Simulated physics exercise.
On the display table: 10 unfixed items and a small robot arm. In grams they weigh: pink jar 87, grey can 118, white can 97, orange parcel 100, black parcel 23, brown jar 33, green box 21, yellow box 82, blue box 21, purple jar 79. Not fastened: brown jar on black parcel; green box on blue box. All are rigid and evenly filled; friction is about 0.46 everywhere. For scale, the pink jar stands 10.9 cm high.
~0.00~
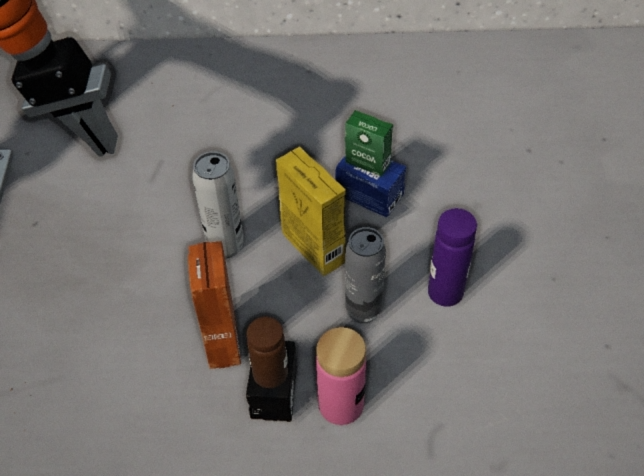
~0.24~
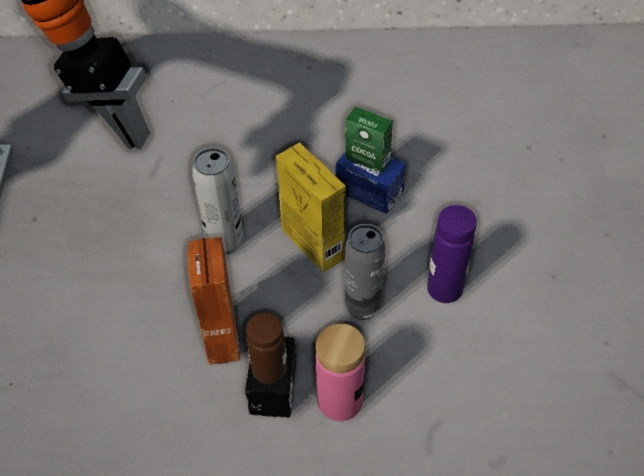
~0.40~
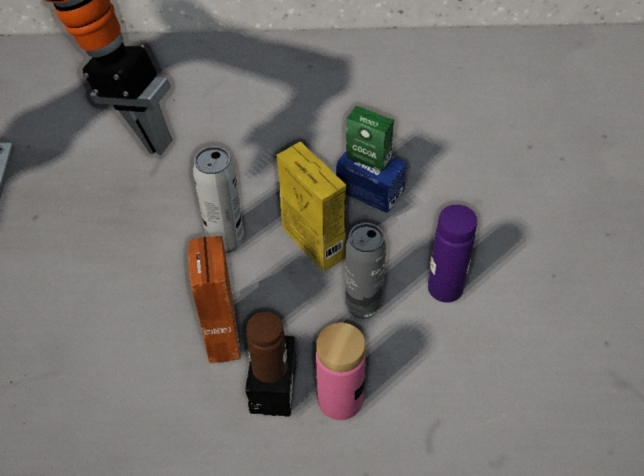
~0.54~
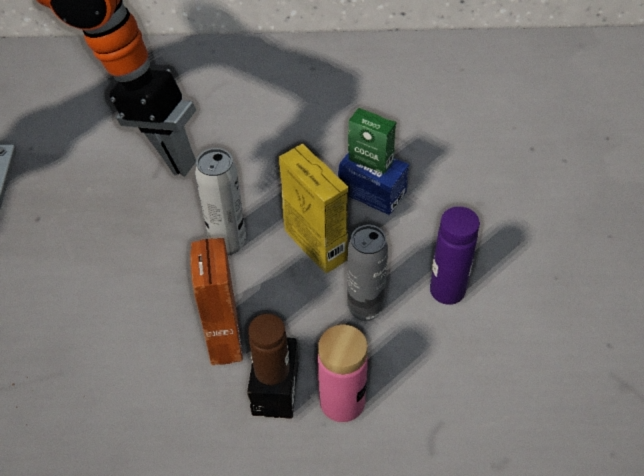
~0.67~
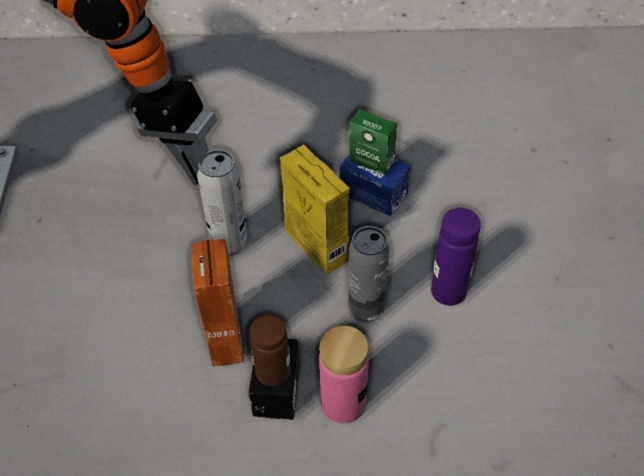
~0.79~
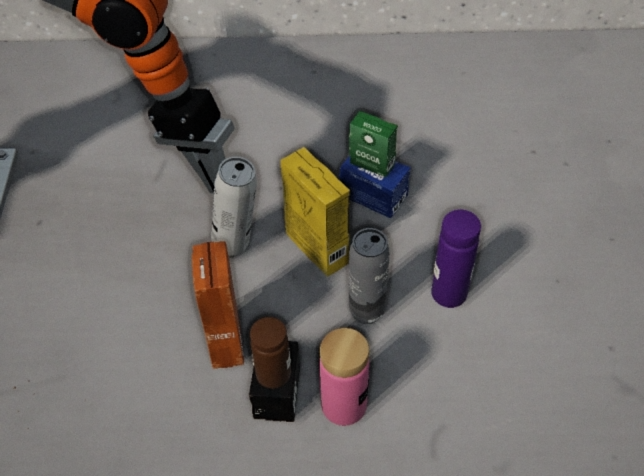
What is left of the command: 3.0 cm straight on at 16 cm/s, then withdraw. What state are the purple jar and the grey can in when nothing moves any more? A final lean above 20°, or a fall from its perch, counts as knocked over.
The purple jar is upright at the end; the grey can is upright at the end.
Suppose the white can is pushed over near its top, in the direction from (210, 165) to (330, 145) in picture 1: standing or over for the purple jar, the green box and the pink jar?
Purple jar upright, green box over, pink jar standing.
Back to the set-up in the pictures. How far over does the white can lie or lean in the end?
About 90°.
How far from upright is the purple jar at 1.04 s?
Some 0° off upright.
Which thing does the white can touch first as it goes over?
The yellow box.
By 1.04 s, yellow box and white can touch at 1.03 s; tilt white can 37°.
By 1.34 s, tilt white can 90°.
By 1.79 s, white can and orange parcel touch at 1.60 s; tilt white can 90°.
In the end white can is over (lying or leaning past 20°); 9 still stand.
